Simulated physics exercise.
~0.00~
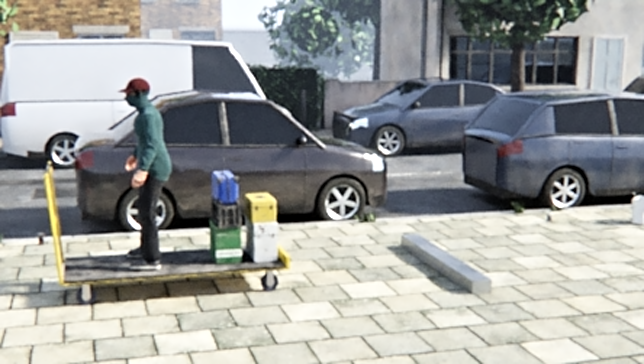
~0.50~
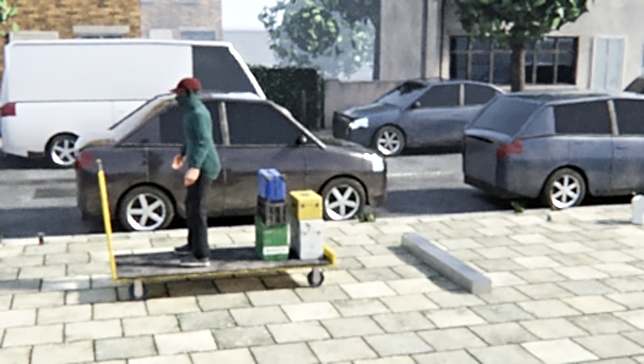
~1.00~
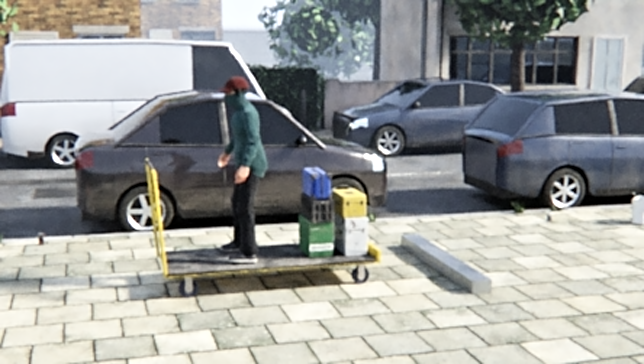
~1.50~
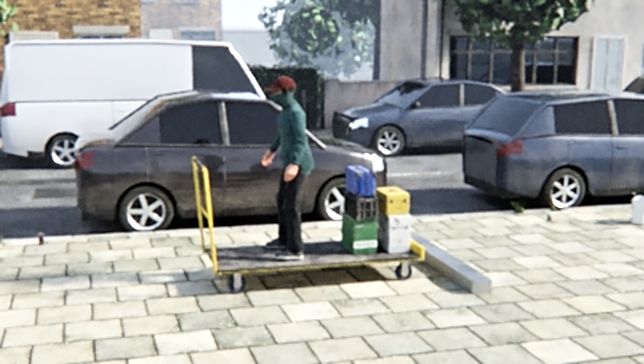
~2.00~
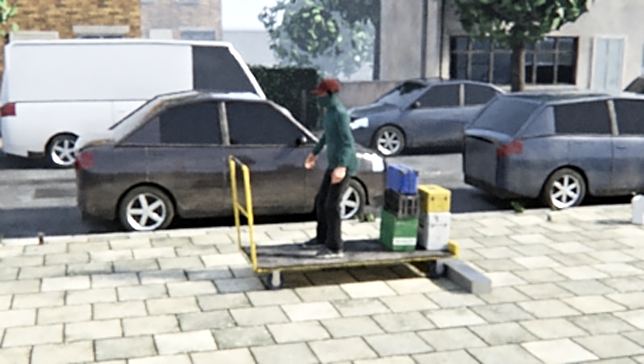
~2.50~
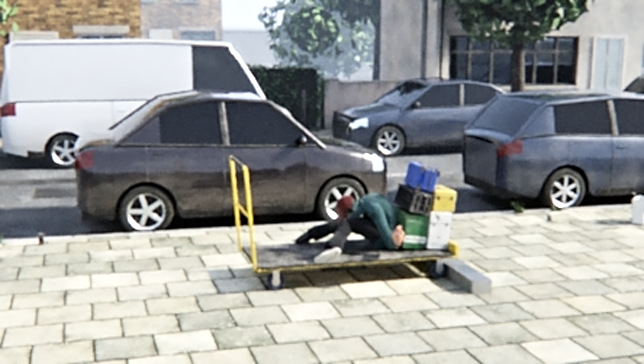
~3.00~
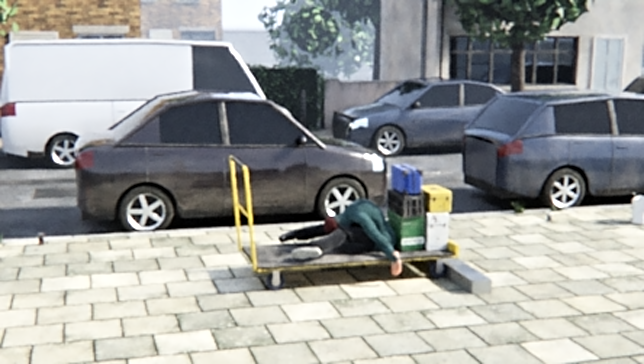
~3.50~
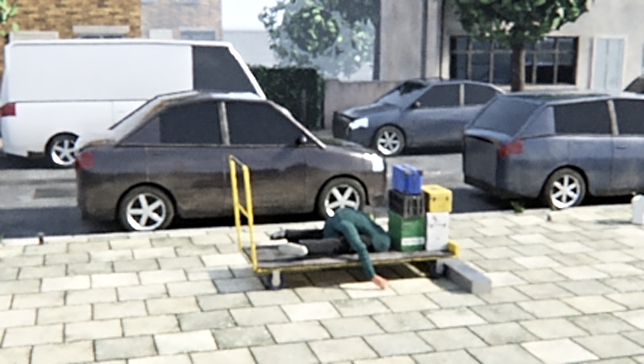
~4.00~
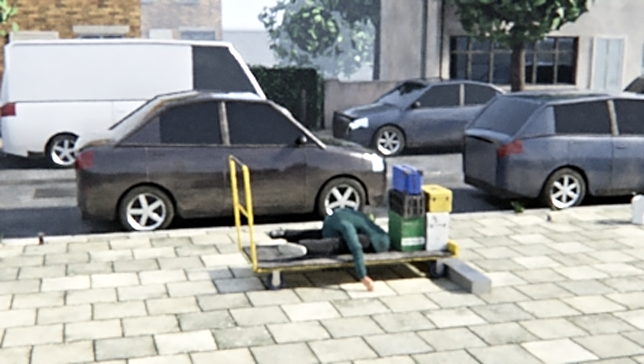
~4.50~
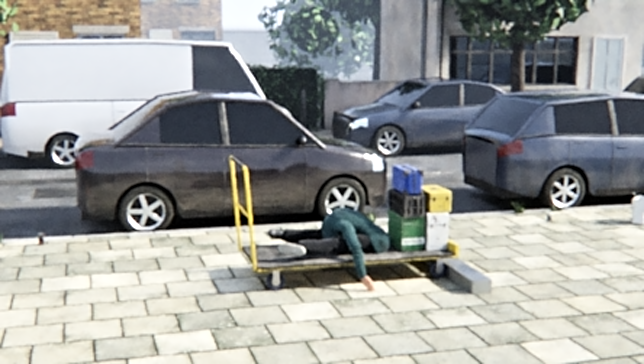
A worker in a red cap and green top stands on a yellow-edged flatbed trolley on a sunlit paved area, seen from a raised, still view with parked cars and a white van behind. In front of him, a blue case sits on a black crate and green carton, beside a yellow toolbox on a white one. The trolley rolls right until it stops at a low kerb. He pitches forward into the load, and the blue case and black crate tip, then settle back. He slumps onto the deck and lies still, one arm hanging over the edge, with all the cargo aboard.
